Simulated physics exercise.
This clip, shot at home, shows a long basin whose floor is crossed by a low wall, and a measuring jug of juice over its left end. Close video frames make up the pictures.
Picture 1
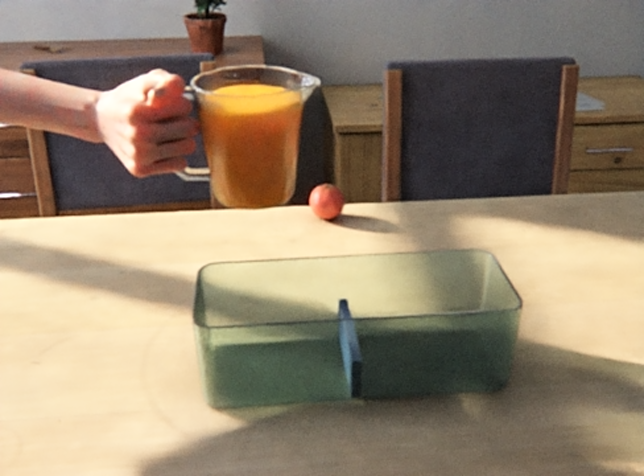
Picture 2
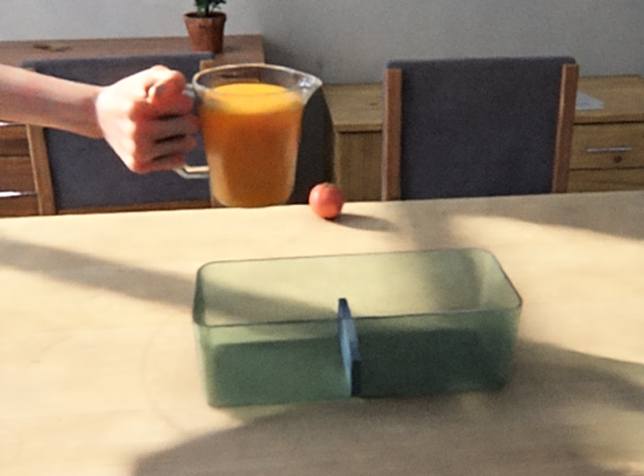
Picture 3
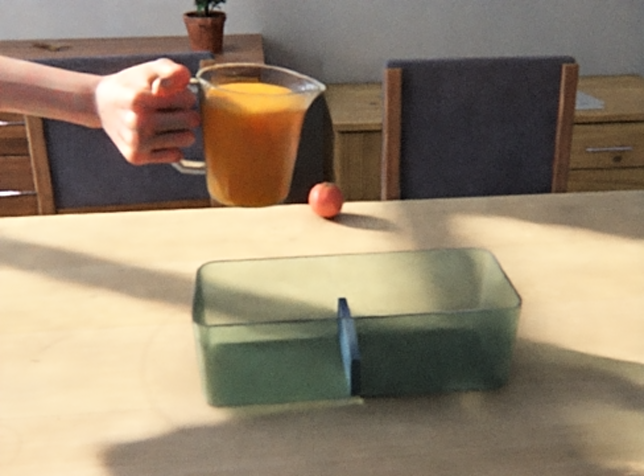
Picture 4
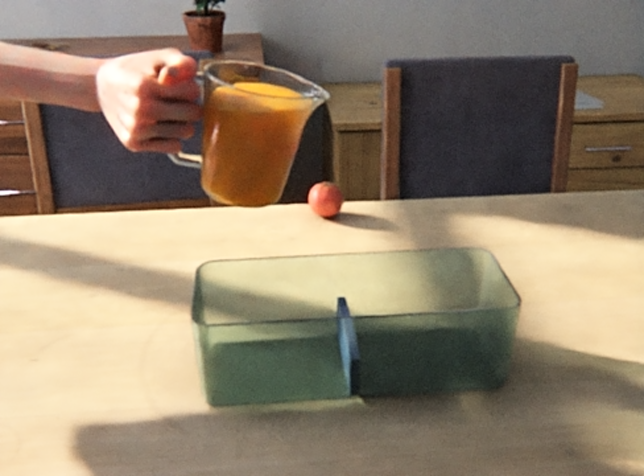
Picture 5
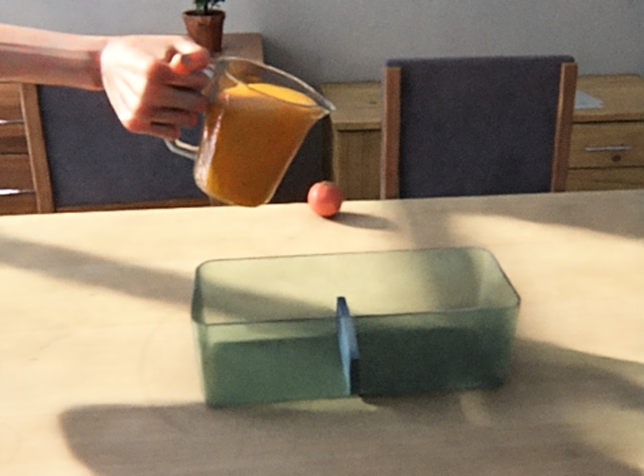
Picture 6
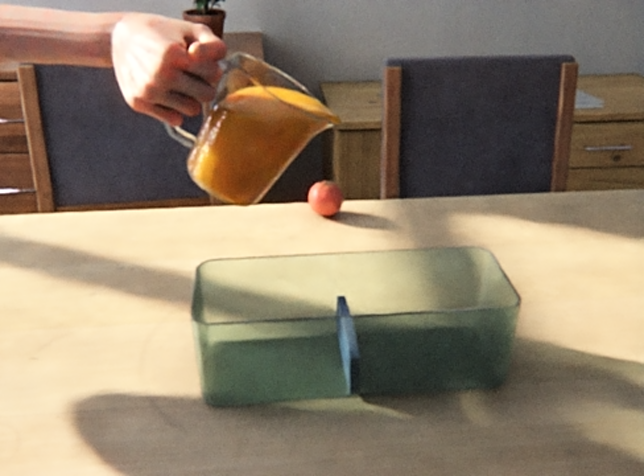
A hand holding a clear measuring jug of orange juice tilts it gradually to the right above the left end of a long green basin with a low blue dividing wall, and the juice shifts toward the spout.
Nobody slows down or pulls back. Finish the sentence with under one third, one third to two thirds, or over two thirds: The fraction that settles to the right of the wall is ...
The fraction that settles to the right of the wall is over two thirds.
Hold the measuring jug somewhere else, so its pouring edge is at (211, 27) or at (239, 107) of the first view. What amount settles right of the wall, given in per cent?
Estimate, in order: 5 and 5 per cent.
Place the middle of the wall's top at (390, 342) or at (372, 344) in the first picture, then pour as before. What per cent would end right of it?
Record: Case 1 near 35 %, case 2 near 60 %.
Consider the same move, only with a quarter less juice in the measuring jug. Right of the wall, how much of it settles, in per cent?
It comes to 90 per cent or so.
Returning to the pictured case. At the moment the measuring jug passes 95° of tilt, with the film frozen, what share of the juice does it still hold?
50 %.
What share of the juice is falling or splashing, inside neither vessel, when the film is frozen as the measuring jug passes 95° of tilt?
Somewhere around 30 per cent of it.
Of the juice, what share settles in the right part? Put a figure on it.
Near 95 %.
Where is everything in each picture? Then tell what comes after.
In the first frame, it leans 0°; its right rim is at (320, 80); the juice meets the walls at (199, 99) and (302, 96); the long basin's rim runs from (196, 295) to (507, 278); the wall's top is at (349, 328).
In the second frame, it leans 1°; its right rim is at (322, 81); the juice meets the walls at (200, 97) and (303, 96).
In the third frame, it leans 6°; its right rim is at (326, 86); the juice meets the walls at (202, 95) and (306, 97).
In the fourth frame, it leans 13°; its right rim is at (331, 95); the juice meets the walls at (209, 93) and (311, 99).
In the fifth frame, it leans 22°; its right rim is at (336, 107); the juice meets the walls at (210, 99) and (321, 102).
In the sixth frame, it leans 33°; its right rim is at (339, 123); the juice meets the walls at (209, 114) and (329, 110); 1 per cent is over the edge.
A moment on, the measuring jug is tipped on its side and 51 per cent is still to pour, 0 is left of the wall and 16 right of it.
Next, the measuring jug is tipped right over and 9 per cent is still to pour, 2 is left of the wall and 69 right of it.
Then the measuring jug is tipped right over and 0 per cent is still to pour, 4 is left of the wall and 92 right of it.
Later the measuring jug is tipped right over and 0 per cent is still to pour, 5 is left of the wall and 92 right of it.
Finally, 5 per cent lies left of the wall, 93 right of it and 3 outside.
